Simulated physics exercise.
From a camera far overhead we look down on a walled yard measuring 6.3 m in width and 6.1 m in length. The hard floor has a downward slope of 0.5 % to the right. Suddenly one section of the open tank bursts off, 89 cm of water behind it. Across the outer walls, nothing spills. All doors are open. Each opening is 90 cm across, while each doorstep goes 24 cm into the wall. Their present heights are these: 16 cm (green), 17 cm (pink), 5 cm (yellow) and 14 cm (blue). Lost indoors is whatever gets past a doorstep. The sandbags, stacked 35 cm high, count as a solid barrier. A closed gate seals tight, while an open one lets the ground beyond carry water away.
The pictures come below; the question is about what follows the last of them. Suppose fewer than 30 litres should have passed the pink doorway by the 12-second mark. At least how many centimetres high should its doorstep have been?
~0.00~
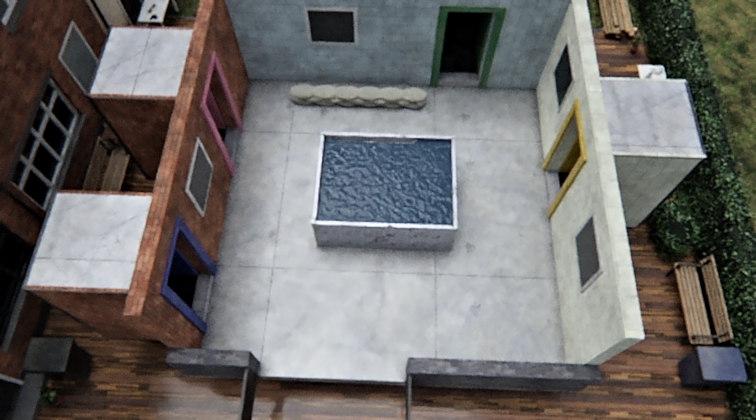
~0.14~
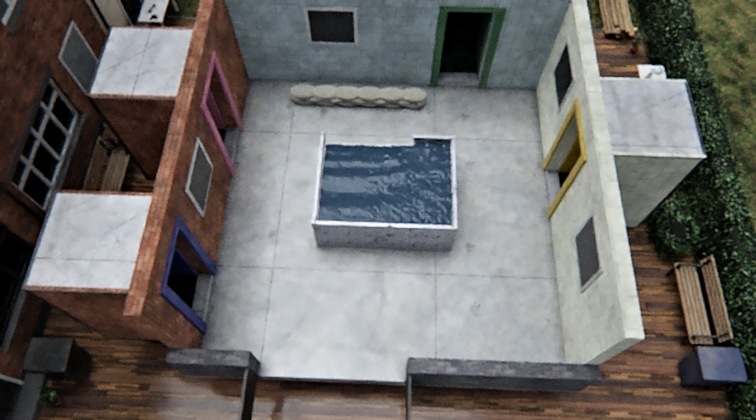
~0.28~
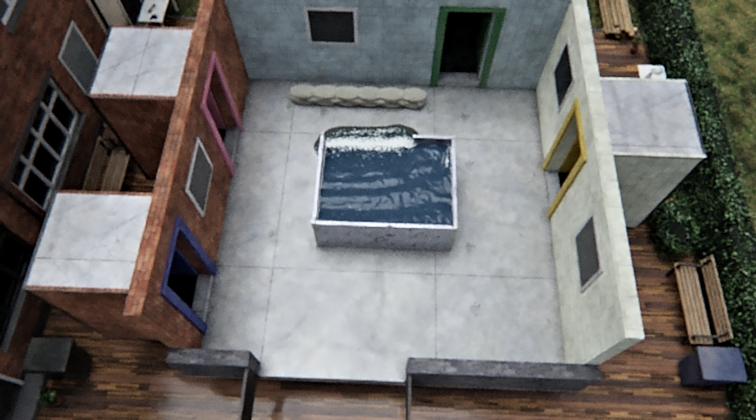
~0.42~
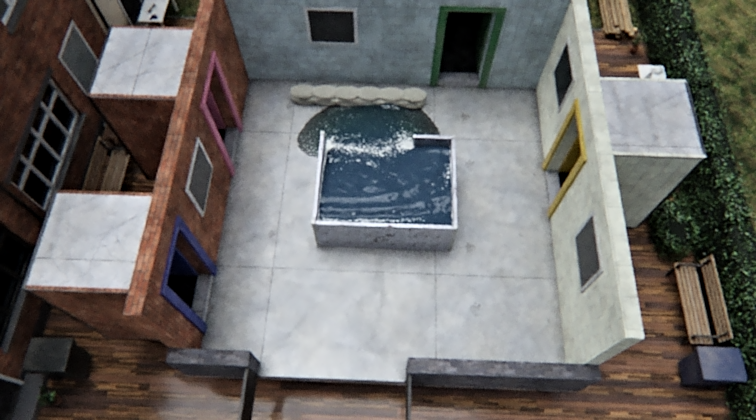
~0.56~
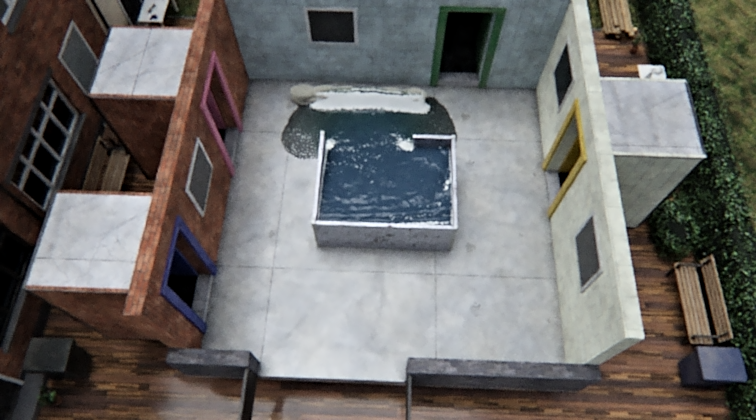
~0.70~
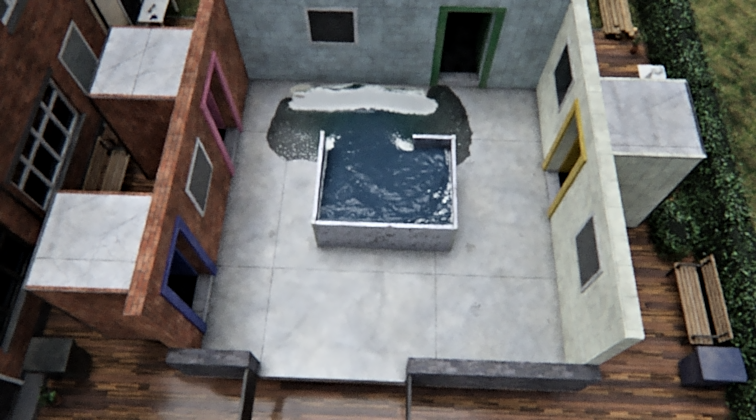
I would say at least 25 cm.
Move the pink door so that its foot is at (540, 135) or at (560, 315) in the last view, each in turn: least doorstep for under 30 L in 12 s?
Minimums: About 23 cm and 10.0 cm.
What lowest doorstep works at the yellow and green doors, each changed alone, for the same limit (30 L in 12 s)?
You'd want some 11.0 cm at yellow and some 12.5 cm at green.
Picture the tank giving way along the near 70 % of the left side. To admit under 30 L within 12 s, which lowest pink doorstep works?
Required height: Approx. 22 cm.
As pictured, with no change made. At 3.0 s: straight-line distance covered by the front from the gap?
Near 4.6 metres, give or take.
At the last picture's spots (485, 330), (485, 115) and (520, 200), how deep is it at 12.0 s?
First 11, then 6, then 6 cm.
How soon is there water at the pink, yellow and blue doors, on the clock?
Times: Pink 1.4 seconds, yellow 2.4 seconds, blue 2.6 seconds.
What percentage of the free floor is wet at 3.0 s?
The wet part is about 55 per cent.
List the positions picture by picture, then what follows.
Still water, 89 cm deep, in the open tank at (386, 180); the pink door at (224, 122) is dry, in the first frame.
Water pours out on the far side and has run 0.4 m, to a hidden place; about 12 cm deep outside, 89 cm at the back, in the second frame.
The front is at (396, 128), 0.9 m from the gap on the far side; 1.5 m2 of floor is wet, 88 cm left at the back, in the third frame.
Water pours out on the far side and has run 1.4 m, to (413, 110); about 14 cm deep outside, 79 cm at the back, in the fourth frame.
The gap is on the far side, the front 1.7 m out at (433, 101); the back of the open tank holds 76 cm, in the fifth frame.
Water pours out on the far side and has run 2.1 m, to (441, 86); about 10 cm deep outside, 76 cm at the back; the pink door at (224, 122), 2.7 m from the gap, is still 0.8 m from the nearest water, in the sixth frame.
After 1.4 s water covers 25 % of the floor, deepest (62 cm) near (363, 108); it has not reached the pink door.
After 3.0 s water covers 55 % of the floor, deepest (36 cm) near (242, 124); 30 cm at the pink door, 49 litres in over its 17 cm doorstep.
After 12.0 s water covers 95 % of the floor, deepest (12 cm) near (550, 302); 5 cm at the pink door, 107 litres in over its 17 cm doorstep.
At the pink door as built, the water arrived by 1.5 s and peaked near 30 cm at 3.0 s.
With a doorstep of 22 cm, 51 litres would have come in within the 12 s; with 30 cm, 10 litres. So under 30 litres takes about 25 cm.
